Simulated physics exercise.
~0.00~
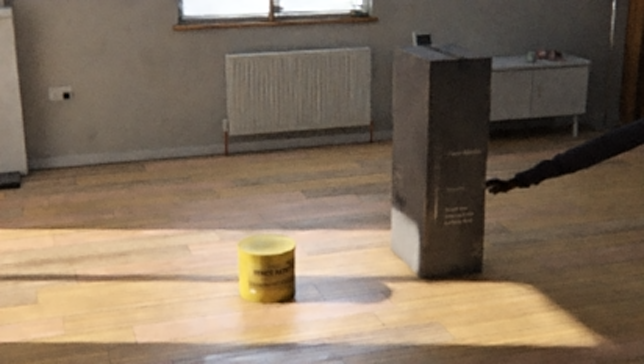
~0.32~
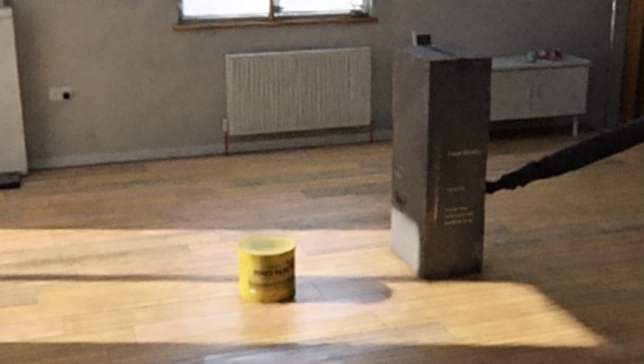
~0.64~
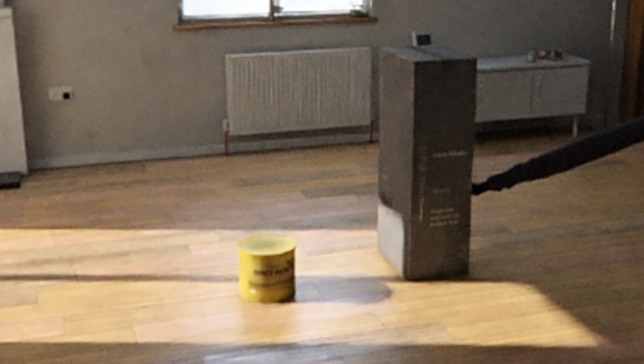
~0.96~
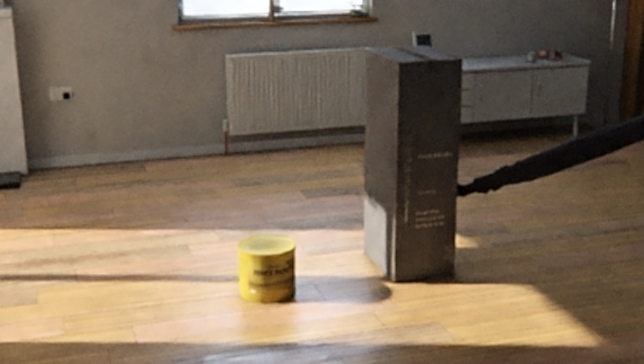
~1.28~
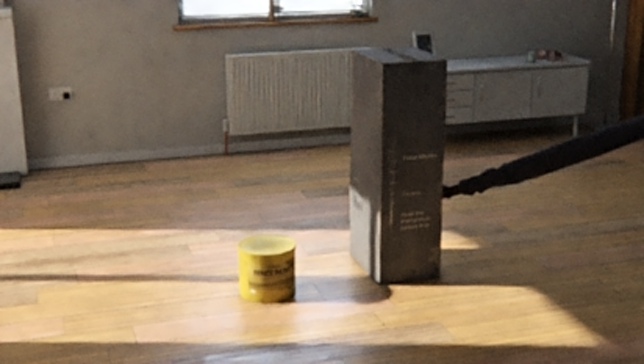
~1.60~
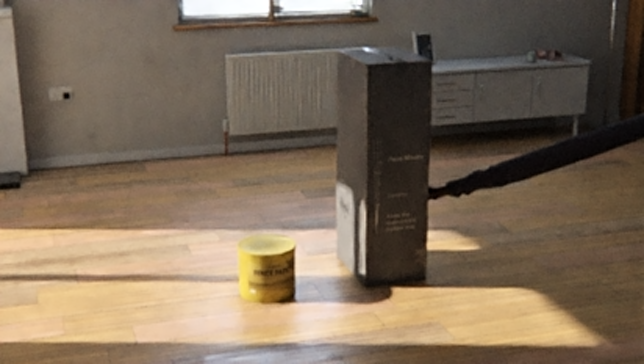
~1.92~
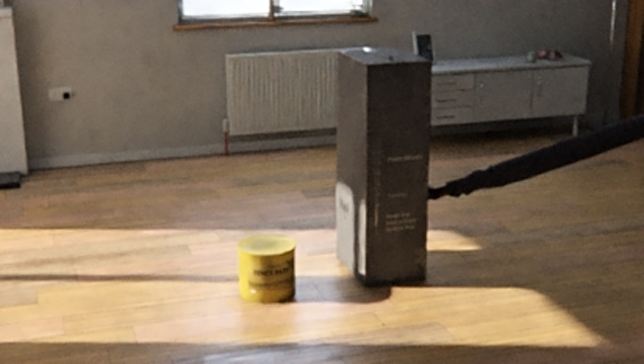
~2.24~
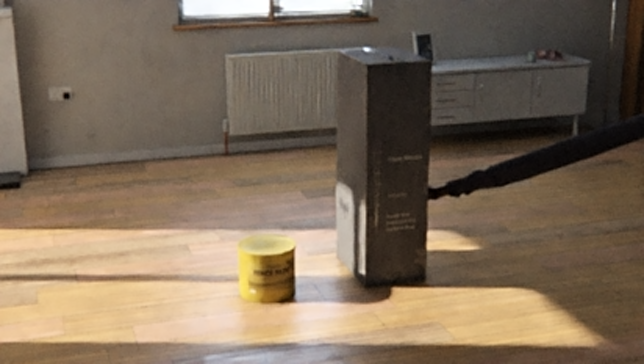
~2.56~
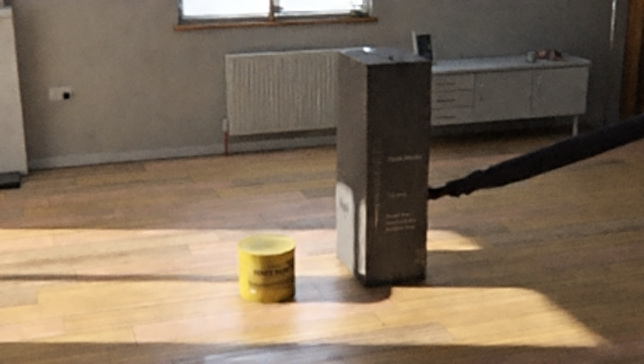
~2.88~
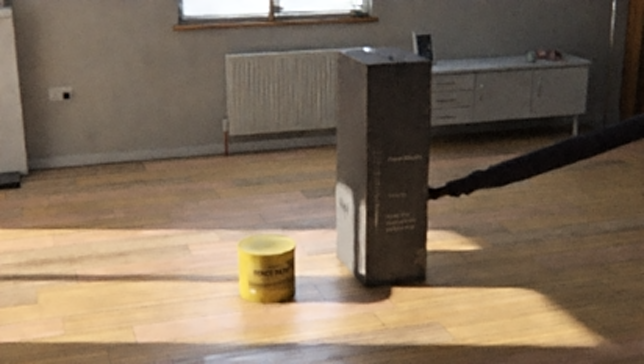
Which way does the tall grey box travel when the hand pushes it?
The grey box slides to the left across the wooden floor, staying upright as it goes.
